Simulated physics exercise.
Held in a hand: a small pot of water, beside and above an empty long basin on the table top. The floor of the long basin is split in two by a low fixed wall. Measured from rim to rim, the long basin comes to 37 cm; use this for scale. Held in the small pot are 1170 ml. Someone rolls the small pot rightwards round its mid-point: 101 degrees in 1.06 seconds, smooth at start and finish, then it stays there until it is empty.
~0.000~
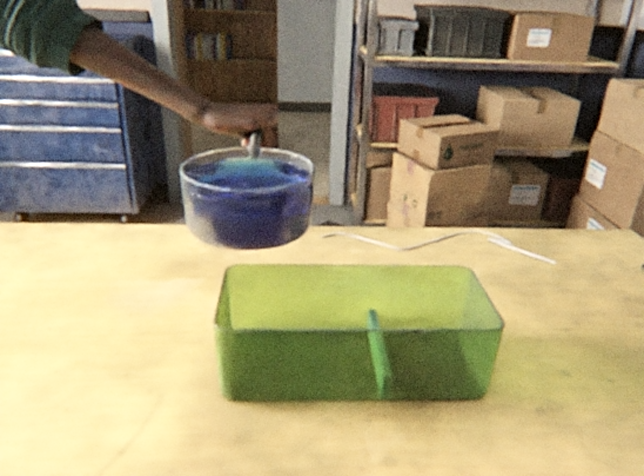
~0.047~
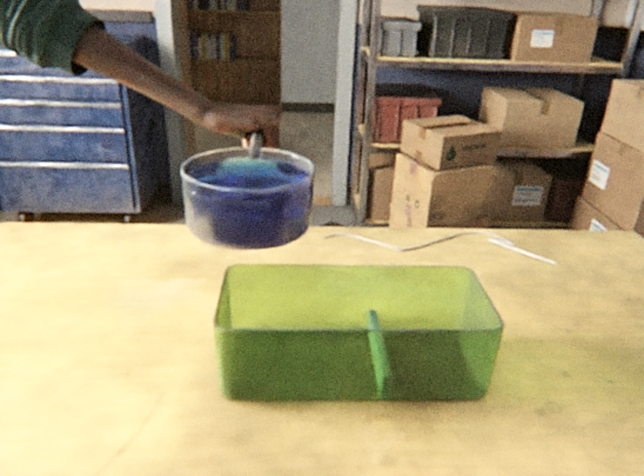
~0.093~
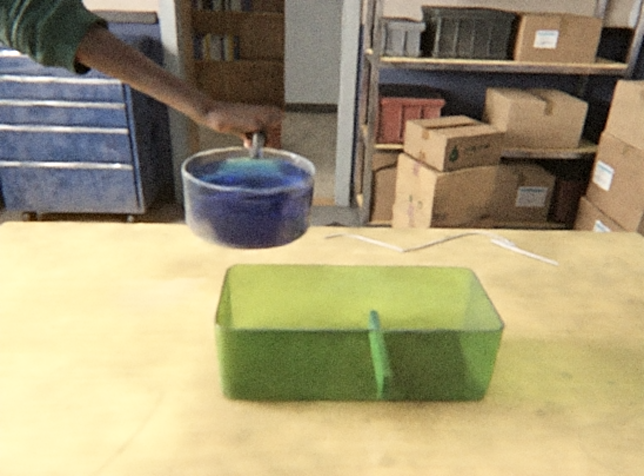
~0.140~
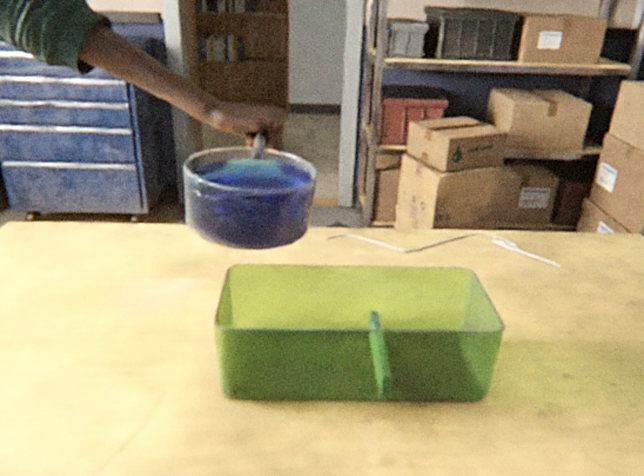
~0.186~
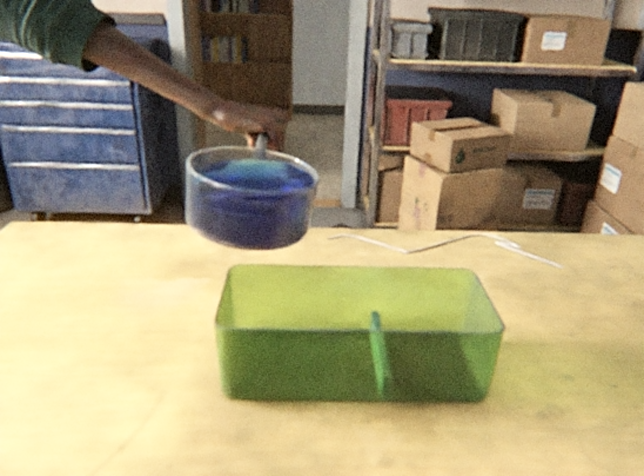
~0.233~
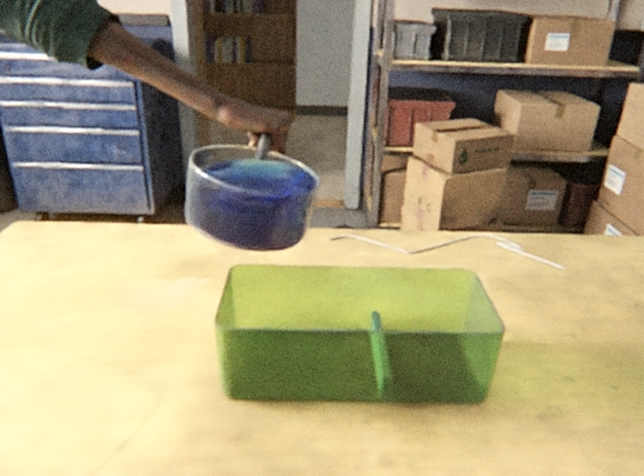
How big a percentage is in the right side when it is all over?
Roughly 22 per cent is in the right side.
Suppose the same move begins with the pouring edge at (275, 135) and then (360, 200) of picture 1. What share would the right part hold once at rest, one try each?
It comes to 10 per cent, and then 60 per cent.
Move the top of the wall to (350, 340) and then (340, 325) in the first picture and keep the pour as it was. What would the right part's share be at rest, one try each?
The first gives near 60 per cent and the second near 70 per cent.
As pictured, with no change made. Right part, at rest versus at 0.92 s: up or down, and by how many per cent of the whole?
A gain, roughly 4 percent.
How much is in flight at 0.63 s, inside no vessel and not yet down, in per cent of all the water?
Near 32 per cent at that moment.
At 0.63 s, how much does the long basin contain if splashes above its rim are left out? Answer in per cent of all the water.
Roughly 14 per cent.
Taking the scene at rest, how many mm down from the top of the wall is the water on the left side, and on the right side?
Left side: Around 14 mm. Right side: Around 28 mm.
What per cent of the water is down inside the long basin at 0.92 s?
Some 80 per cent.
Then, 0.63 s in, the tilt is 65° and 54 per cent is still to pour, 13 is left of the wall and 1 right of it.
Then, 0.92 s in, the tilt is 97° and 11 per cent is still to pour, 62 is left of the wall and 19 right of it.
Then, 1.23 s in, the tilt is 101° and 1 per cent is still to pour, 75 is left of the wall and 20 right of it.
Then, 1.56 s in, the tilt is 101° and 0 per cent is still to pour, 76 is left of the wall and 22 right of it.
Finally, 76 per cent lies left of the wall, 22 right of it and 2 outside.
